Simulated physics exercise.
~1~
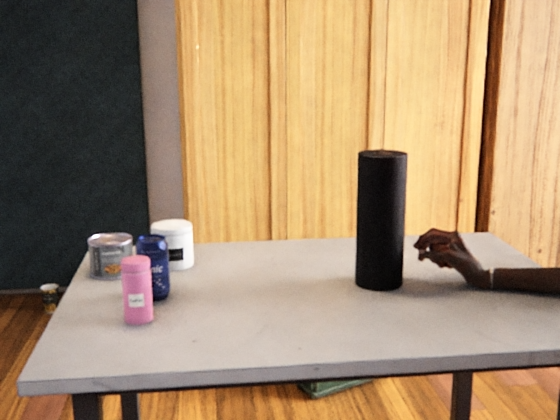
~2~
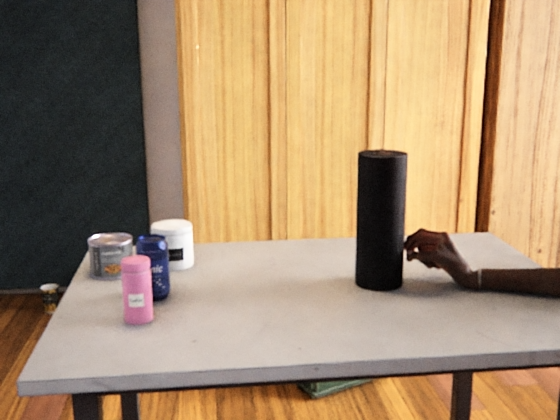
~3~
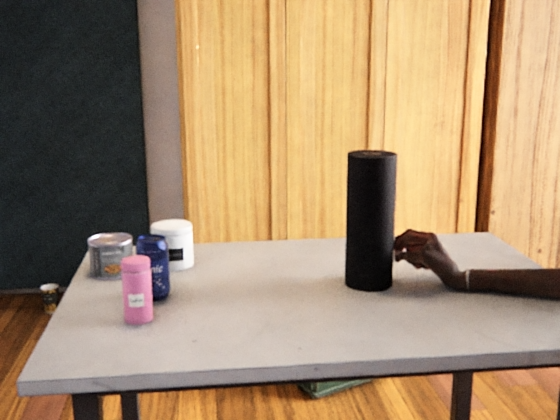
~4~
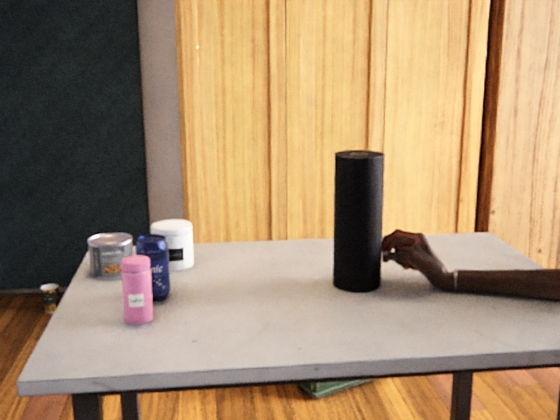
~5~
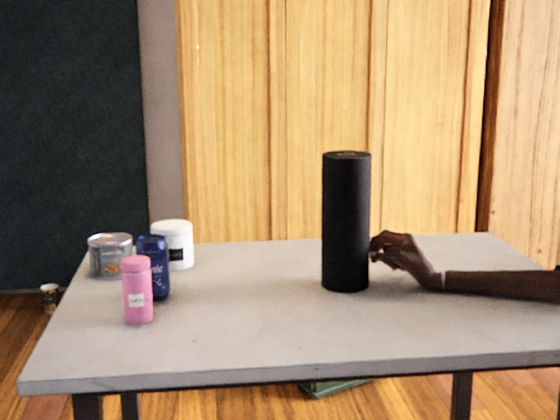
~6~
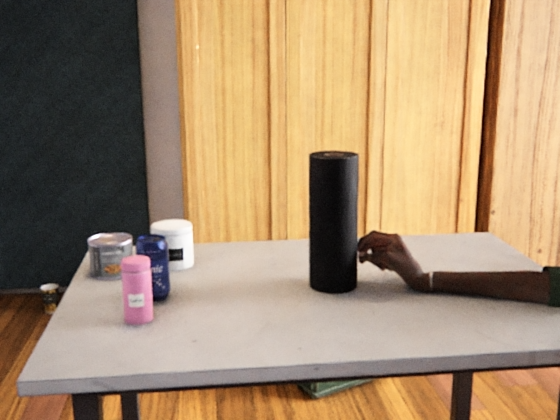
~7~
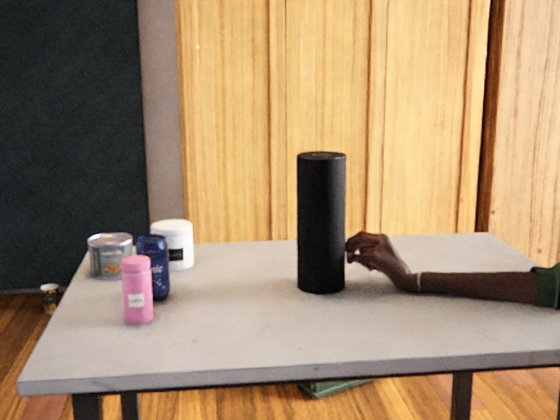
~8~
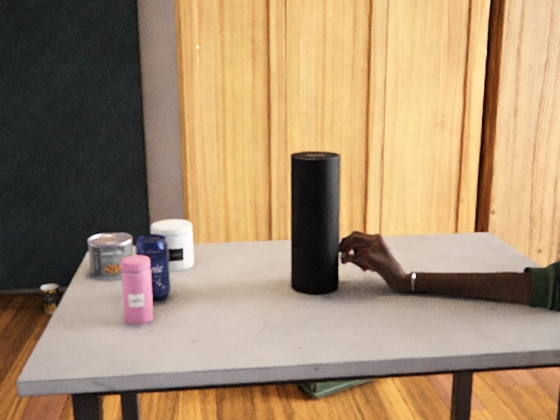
A hand slowly pushes the upright black roll left across the table, leaving it standing.
